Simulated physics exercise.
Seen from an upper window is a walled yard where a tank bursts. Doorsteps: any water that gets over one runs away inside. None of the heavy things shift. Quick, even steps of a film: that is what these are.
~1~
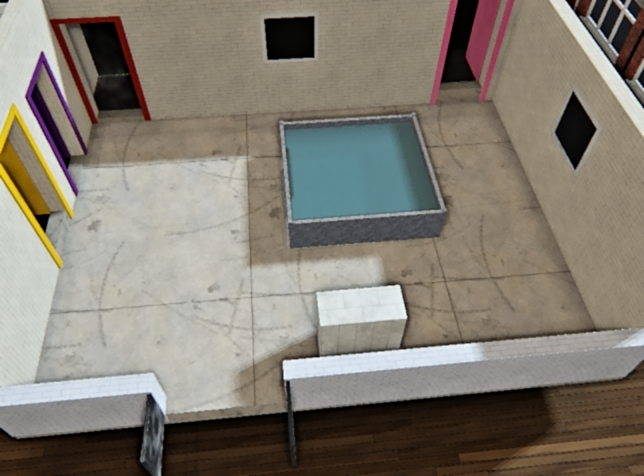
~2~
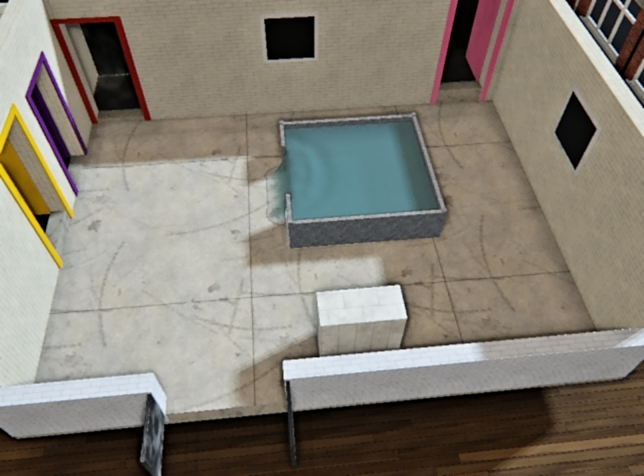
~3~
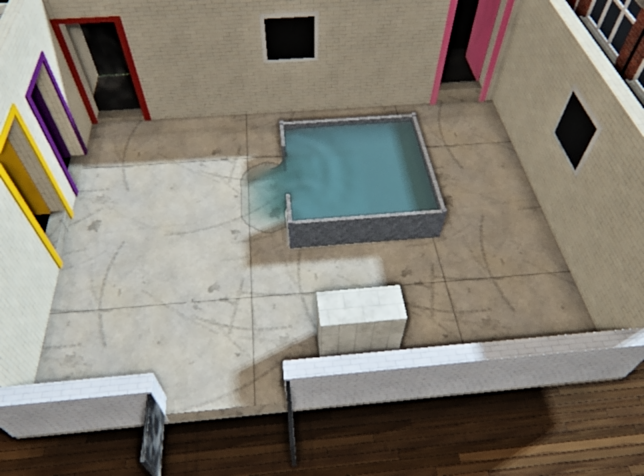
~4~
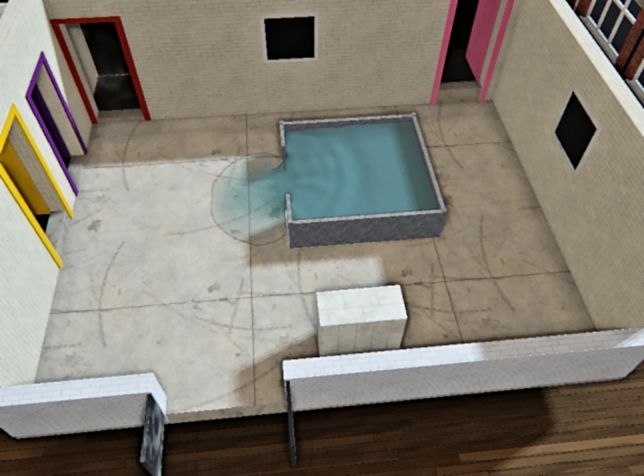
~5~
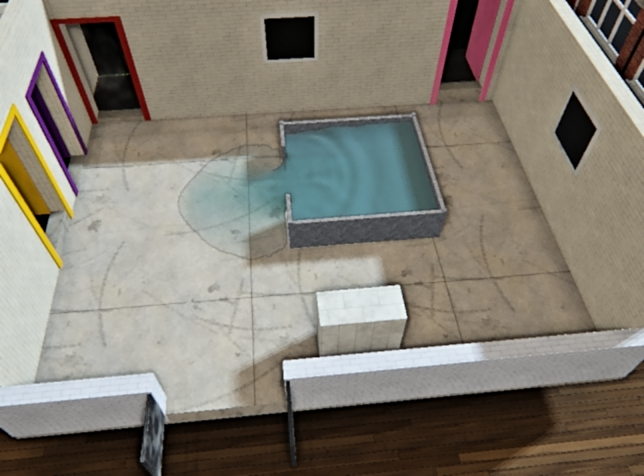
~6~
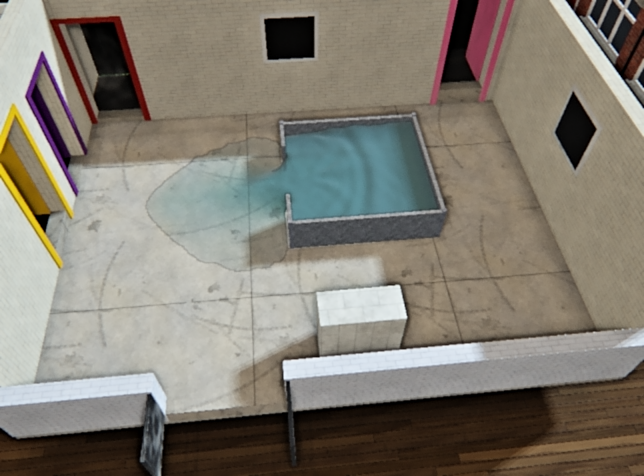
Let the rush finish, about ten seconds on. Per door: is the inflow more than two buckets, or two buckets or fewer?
Pink door: Not beyond two buckets; purple door: Beyond two buckets; red door: Beyond two buckets; yellow door: Not beyond two buckets.
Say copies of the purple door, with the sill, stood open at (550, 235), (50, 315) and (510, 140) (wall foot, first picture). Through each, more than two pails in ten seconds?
In order: Stays within it, tops the limit, stays within it.
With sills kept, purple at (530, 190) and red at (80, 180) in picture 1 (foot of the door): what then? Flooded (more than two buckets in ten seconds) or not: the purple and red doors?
Purple is not flooded, red is flooded.
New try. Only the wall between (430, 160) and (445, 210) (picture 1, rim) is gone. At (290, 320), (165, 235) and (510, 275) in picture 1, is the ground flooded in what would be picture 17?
In the order you gave them, I get still bare, still bare, drenched.
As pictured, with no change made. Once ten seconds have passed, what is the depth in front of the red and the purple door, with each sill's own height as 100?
The first comes to about 60 percent, the second to about 220 percent.
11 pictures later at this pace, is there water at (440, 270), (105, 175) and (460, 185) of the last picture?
The three points read clear, soaked through and clear.
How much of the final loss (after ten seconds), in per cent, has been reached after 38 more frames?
About 65 %.
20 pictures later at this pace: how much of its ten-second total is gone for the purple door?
Close to 45 out of every hundred.
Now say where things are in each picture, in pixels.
The first picture shows the open tank at (357, 168) is whole and still.
In the second picture, water pours out at (288, 186) and has run to (281, 221).
In the third picture, the front is at (248, 218), out from the gap at (288, 188).
In the fourth picture, water pours out at (288, 188) and has run to (216, 210).
In the fifth picture, water pours out at (288, 188) and has run to (184, 209).
In the sixth picture, water pours out at (288, 188) and has run to (152, 209).
A moment on, water covers 25 % of the floor; the pink door not reached, the purple door wet at the sill, nothing in, the red door not reached, the yellow door wet at the sill, nothing in.
Next, water covers 35 % of the floor; the pink door not reached, the purple door over two buckets in, the red door wet at the sill, nothing in, the yellow door wet at the sill, nothing in.
Then, water covers 40 % of the floor; the pink door not reached, the purple door far over two buckets in, the red door under two buckets in, the yellow door wet at the sill, nothing in.
Later, water covers 55 % of the floor; the pink door not reached, the purple door far over two buckets in, the red door over two buckets in, the yellow door wet at the sill, nothing in.
In the end, water covers 80 % of the floor; the pink door not reached, the purple door far over two buckets in, the red door over two buckets in, the yellow door wet at the sill, nothing in.
